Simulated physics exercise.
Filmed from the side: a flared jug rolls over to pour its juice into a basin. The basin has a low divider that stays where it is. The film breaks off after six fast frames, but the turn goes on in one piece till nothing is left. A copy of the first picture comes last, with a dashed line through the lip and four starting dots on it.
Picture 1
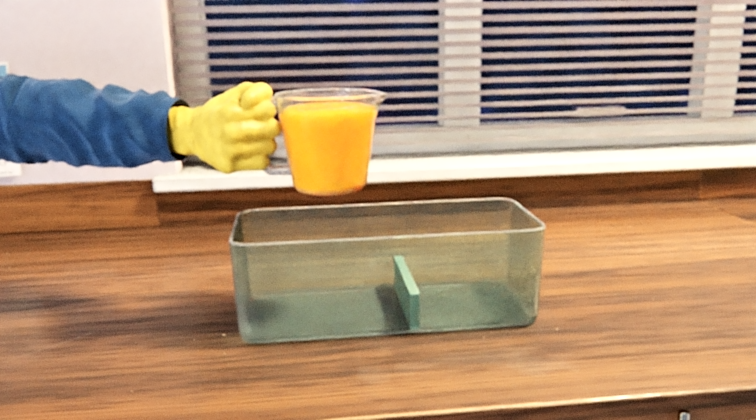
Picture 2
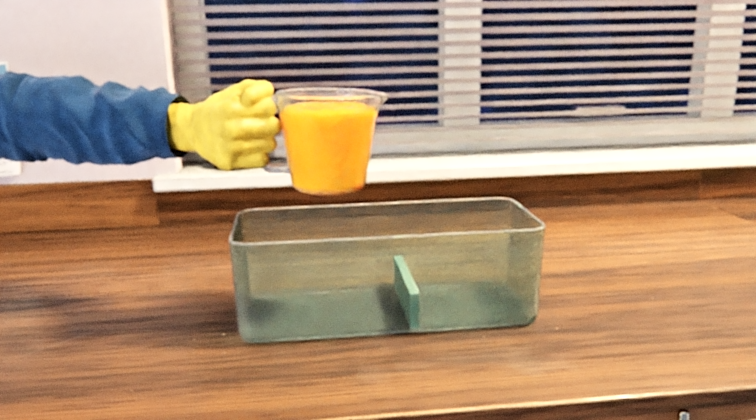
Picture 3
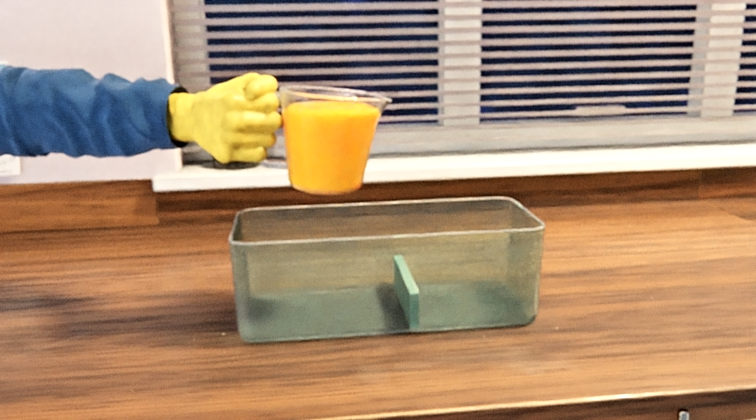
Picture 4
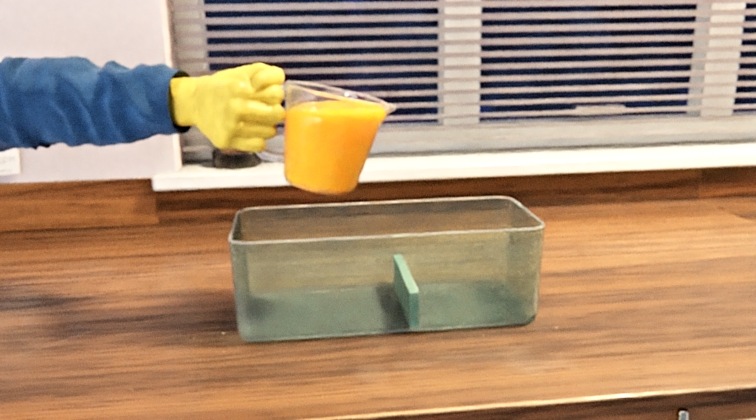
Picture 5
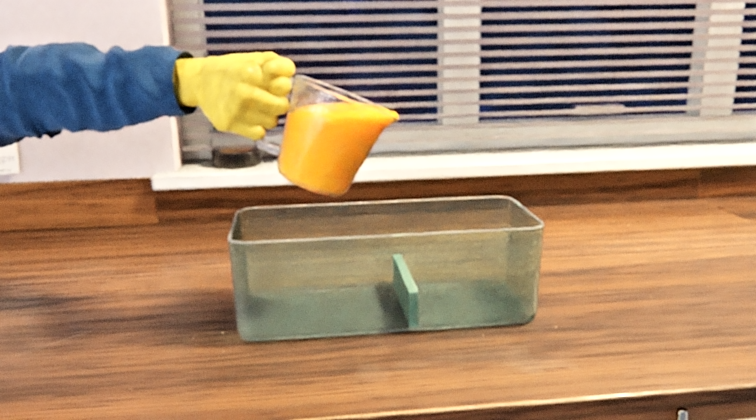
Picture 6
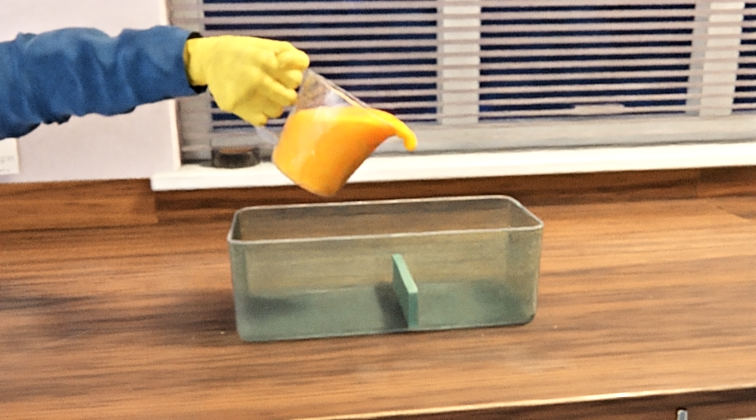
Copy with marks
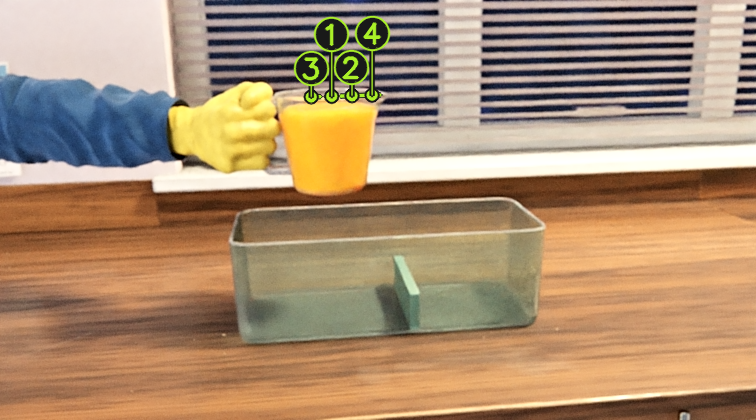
A yellow-gloved hand tilts a clear jug rightward, and orange juice starts over its lip.
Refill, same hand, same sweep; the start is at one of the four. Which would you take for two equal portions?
Go for 2.
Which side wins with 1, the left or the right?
The left side.
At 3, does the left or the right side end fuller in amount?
More ends on the left.
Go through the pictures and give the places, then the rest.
In the first picture, upright, lip at (385, 94); basin from (240, 340) to (537, 321); top of the wall at (406, 273); nothing has left yet.
In the second picture, upright, lip at (387, 95); nothing has left yet.
In the third picture, tipped about 6°, lip at (390, 100); nothing has left yet.
In the fourth picture, tipped about 13°, lip at (394, 107); nothing has left yet.
In the fifth picture, tipped about 23°, lip at (397, 118); nothing has left yet.
In the sixth picture, tipped about 34°, lip at (399, 132); juice is over the lip, down to (410, 147).
On the marked copy, 1 at (331, 96); 2 at (351, 95); 3 at (311, 96); 4 at (372, 95).
If 1 is chosen, about 83 % ends left of the wall and 16 % right of it.
If 2 is chosen, about 48 % ends left of the wall and 52 % right of it.
If 3 is chosen, about 94 % ends left of the wall and 4 % right of it.
If 4 is chosen, about 18 % ends left of the wall and 82 % right of it.
